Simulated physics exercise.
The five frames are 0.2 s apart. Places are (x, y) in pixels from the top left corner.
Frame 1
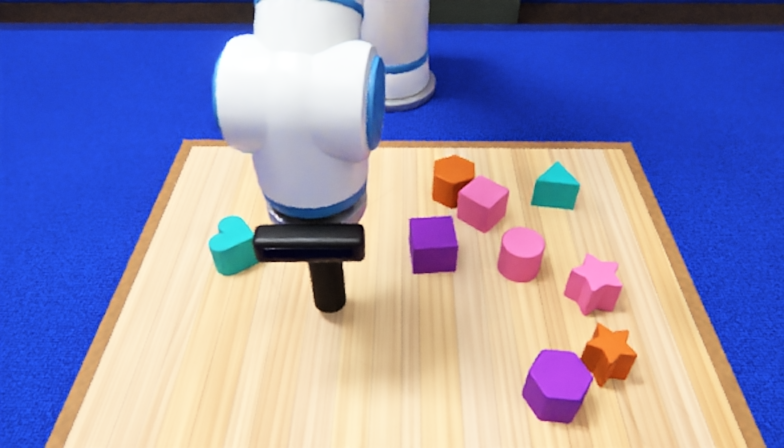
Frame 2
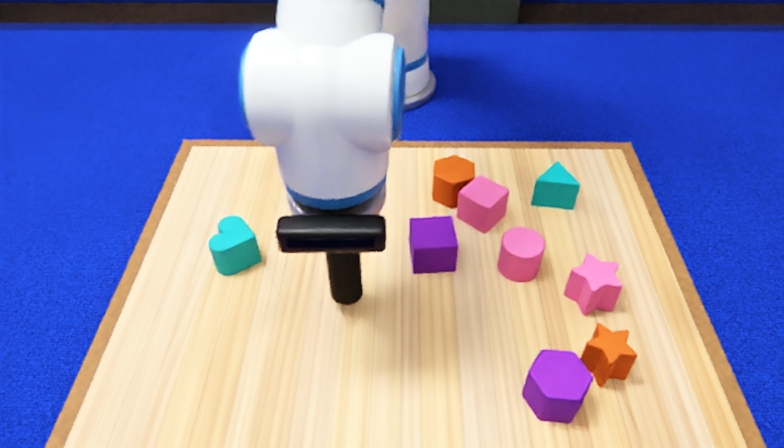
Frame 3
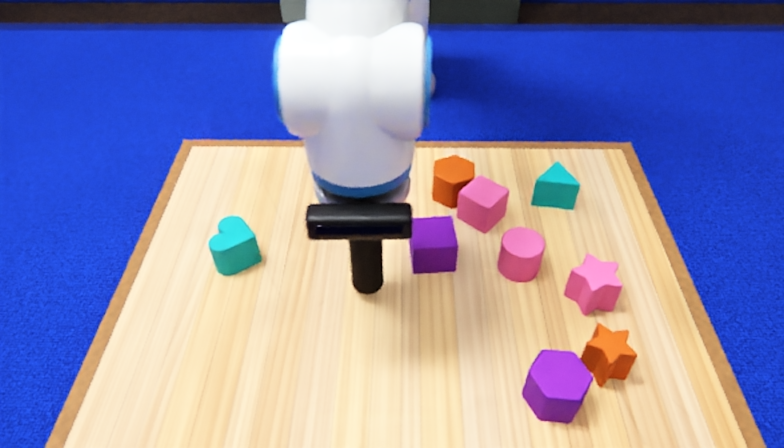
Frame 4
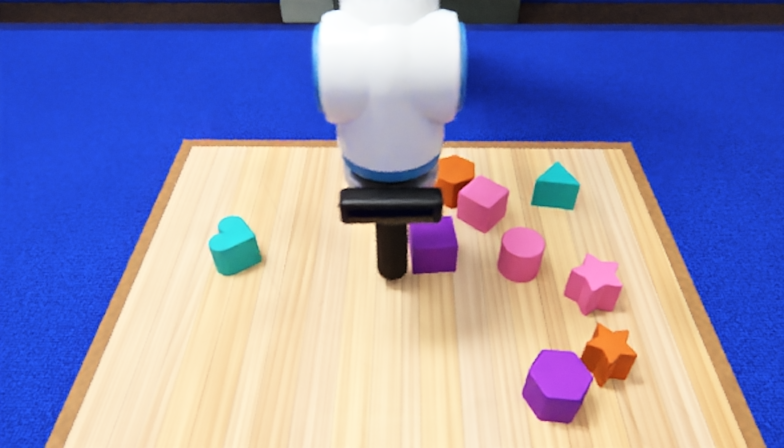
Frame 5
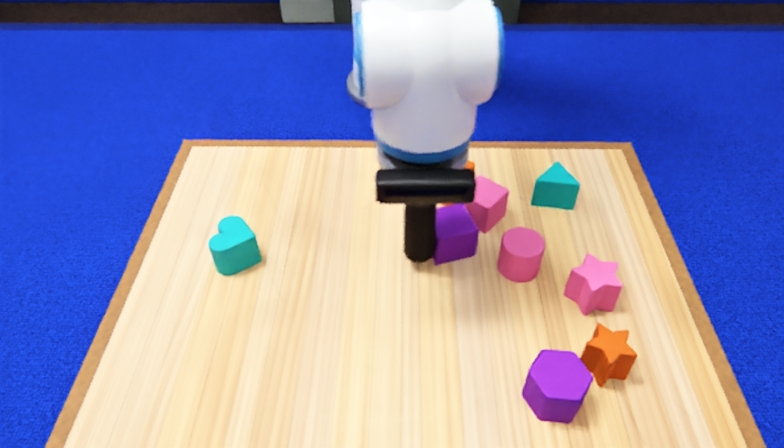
A white robot arm holding a black stick moved right across a wooden board scattered with colourful blocks, reached the purple cube and nudged it slightly right and upward, toward the pink cube.
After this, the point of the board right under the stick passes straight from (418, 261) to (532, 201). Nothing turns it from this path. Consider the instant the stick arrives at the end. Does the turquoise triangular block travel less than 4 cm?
Yes, that is how it ends up.
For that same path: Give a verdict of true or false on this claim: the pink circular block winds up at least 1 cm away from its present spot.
The claim does not hold.
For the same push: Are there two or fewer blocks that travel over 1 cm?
I'd say no.
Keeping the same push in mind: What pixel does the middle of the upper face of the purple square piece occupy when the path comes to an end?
The middle of its top is at (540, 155).
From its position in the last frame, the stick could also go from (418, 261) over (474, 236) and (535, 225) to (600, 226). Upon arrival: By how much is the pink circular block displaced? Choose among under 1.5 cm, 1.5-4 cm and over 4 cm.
My answer is that it shifts under 1.5 cm.
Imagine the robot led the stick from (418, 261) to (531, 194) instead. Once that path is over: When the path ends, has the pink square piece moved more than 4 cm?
Yes - that is the case.
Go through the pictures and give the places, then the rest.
The first frame shows stick's lower end at (330, 300); purple square piece at (433, 231); orange six-sided block at (454, 168); pink square piece at (484, 191); pink circular block at (524, 241); turquoise triangular block at (558, 174).
The second frame shows stick at (347, 293); blocks still.
The third frame shows stick at (368, 282); blocks still.
The fourth frame shows stick at (392, 269); blocks still.
The fifth frame shows stick at (419, 252); purple square piece at (451, 220); orange six-sided block hidden; pink square piece at (484, 191); pink circular block at (524, 241); turquoise triangular block at (558, 174).
What follows on the original path. One third of the way, stick at (460, 230); purple square piece at (485, 196), turned 20° anticlockwise; pink square piece at (505, 174).
Two thirds of the way, stick at (498, 210); purple square piece at (516, 175), turned 40° anticlockwise; pink square piece at (522, 151); turquoise triangular block at (567, 172), turned 20° clockwise.
At the end, stick at (534, 192); purple square piece at (540, 155), turned 70° anticlockwise; orange six-sided block still; pink square piece at (525, 132), turned 40° anticlockwise; pink circular block still; turquoise triangular block at (578, 169), turned 75° clockwise.
